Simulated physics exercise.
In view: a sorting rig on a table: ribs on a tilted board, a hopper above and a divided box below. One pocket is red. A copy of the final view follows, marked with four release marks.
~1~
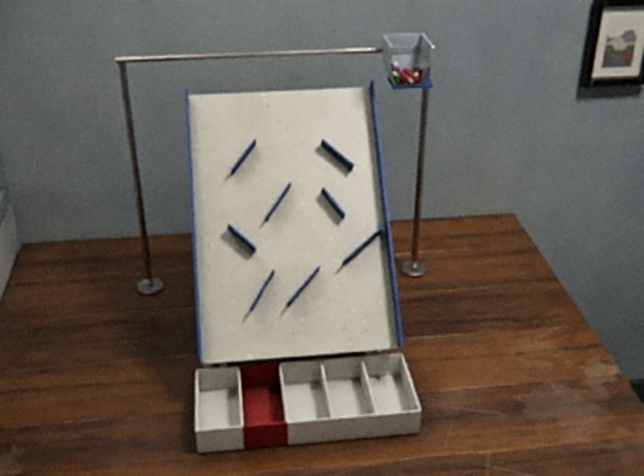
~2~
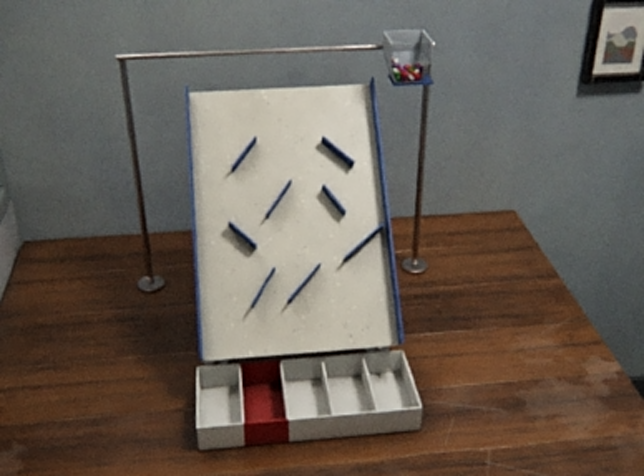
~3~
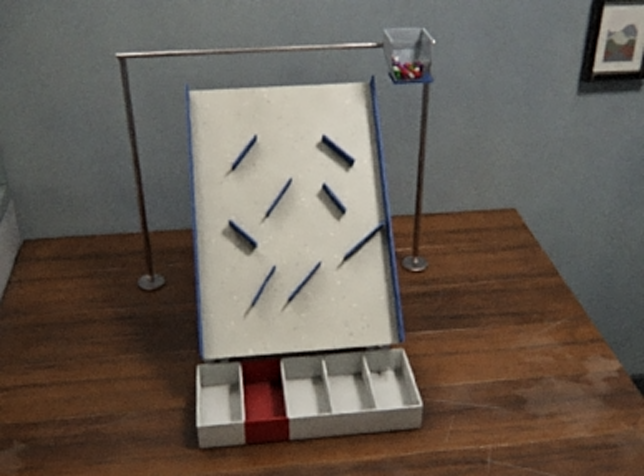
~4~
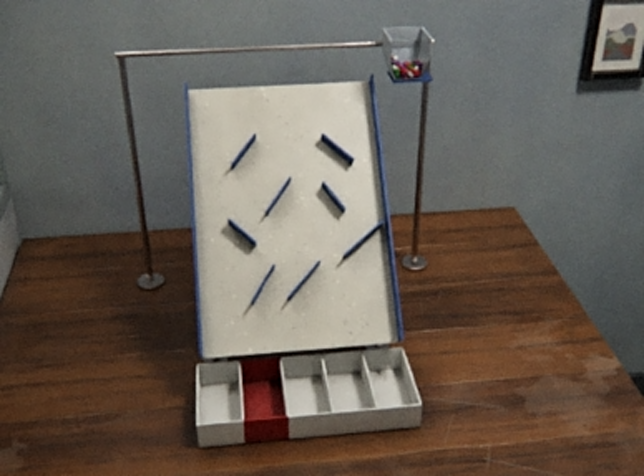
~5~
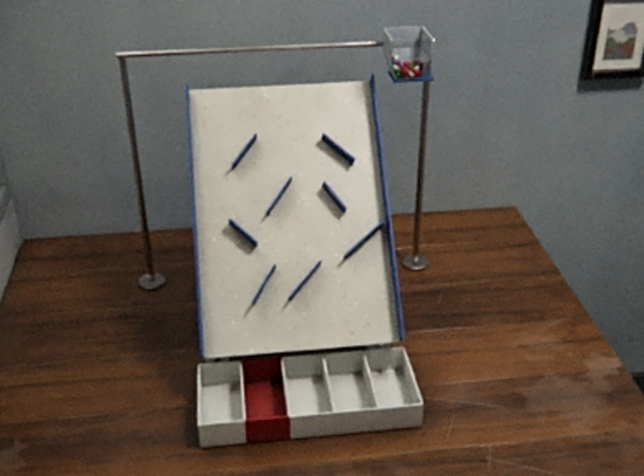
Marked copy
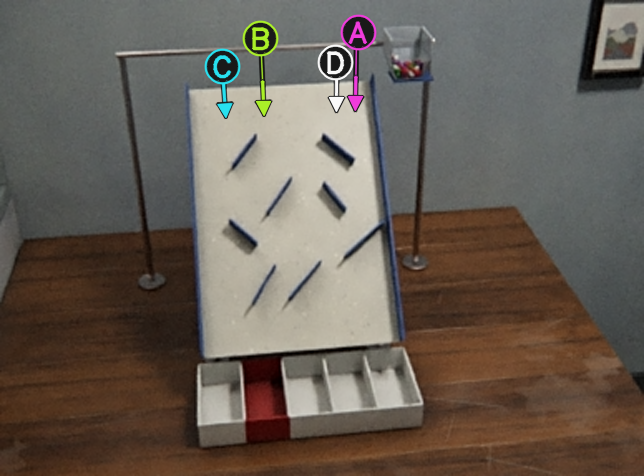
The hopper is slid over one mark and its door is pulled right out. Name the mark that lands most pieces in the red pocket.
Choose B.
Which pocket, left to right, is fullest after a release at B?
The first.
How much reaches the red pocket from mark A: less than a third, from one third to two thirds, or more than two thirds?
Less than a third.
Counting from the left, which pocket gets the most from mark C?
It is the first one.
On the marked copy, mark A meets the board at (355, 105); mark B meets the board at (263, 110); mark C meets the board at (225, 112); mark D meets the board at (336, 106).
Choosing A, a stray few in the red pocket, most in other pockets, a small part held on the board.
Choosing B, about a third in the red pocket, about two thirds in other pockets.
Choosing C, none in the red pocket, nearly all in other pockets.
Choosing D, a small part in the red pocket, nearly all in other pockets.
